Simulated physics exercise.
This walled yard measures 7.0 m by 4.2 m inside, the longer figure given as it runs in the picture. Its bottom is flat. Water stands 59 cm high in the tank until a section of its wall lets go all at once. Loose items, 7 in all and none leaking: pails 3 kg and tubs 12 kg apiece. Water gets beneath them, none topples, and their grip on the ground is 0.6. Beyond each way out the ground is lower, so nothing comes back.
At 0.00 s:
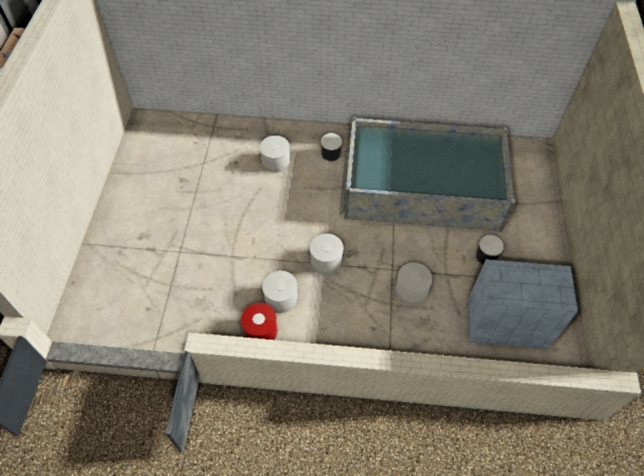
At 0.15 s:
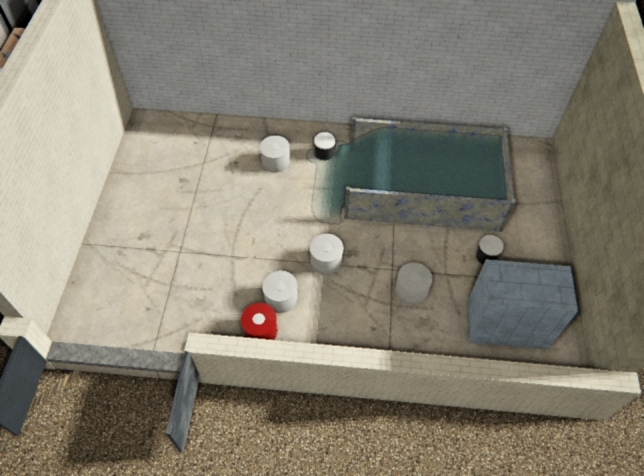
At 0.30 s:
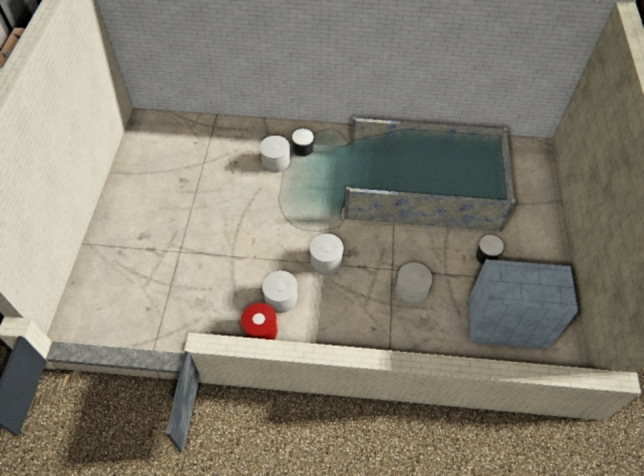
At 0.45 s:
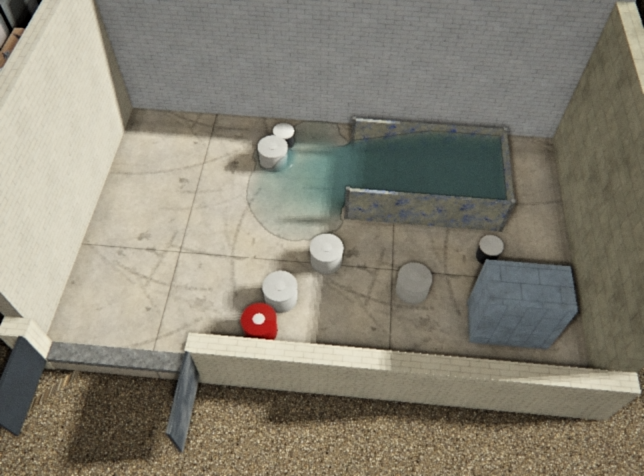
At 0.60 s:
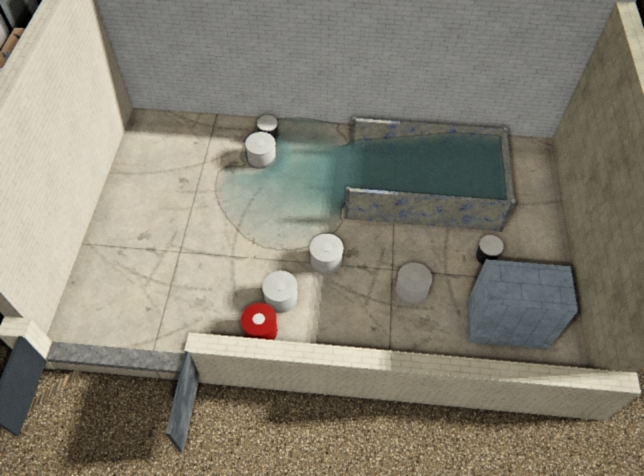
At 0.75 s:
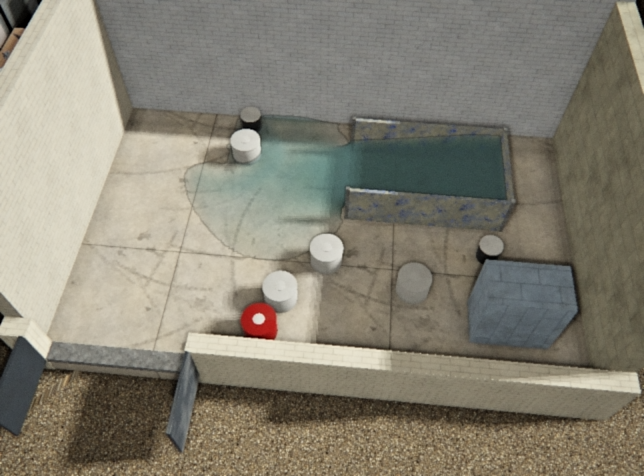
Water spreading left from an open-ended tank across a walled yard, pushing a dark tub and then a white one leftward.
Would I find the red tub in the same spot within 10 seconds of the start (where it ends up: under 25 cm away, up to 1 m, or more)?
Red tub moves a short way.
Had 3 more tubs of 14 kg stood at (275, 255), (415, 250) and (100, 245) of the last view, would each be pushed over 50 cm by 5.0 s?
In that order: Short of it, less, past it.
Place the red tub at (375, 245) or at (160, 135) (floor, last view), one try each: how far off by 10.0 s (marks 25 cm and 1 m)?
In that order: It barely shifts; it gets carried off.
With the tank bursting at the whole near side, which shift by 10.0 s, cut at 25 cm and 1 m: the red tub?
Then the red tub travels far.
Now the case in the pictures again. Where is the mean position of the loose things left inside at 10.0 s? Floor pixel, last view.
Near (363, 287).
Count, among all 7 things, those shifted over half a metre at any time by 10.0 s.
That makes 3.
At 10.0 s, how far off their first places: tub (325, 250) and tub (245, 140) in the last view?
In that order: 0 cm, washed out.
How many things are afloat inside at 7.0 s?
At that moment 0.
After 2.0 s the red tub is near (259, 319), 0.0 m from its start, aground; 0 of 7 are out; 2 afloat.
After 4.5 s the red tub is near (259, 319), 0.0 m from its start, aground; 0 of 7 are out; 2 afloat.
After 7.0 s the red tub is near (304, 319), 0.6 m from its start, aground; 2 of 7 are out; 0 afloat.
After 10.0 s the red tub is near (304, 319), 0.6 m from its start, aground; 2 of 7 are out; 0 afloat.
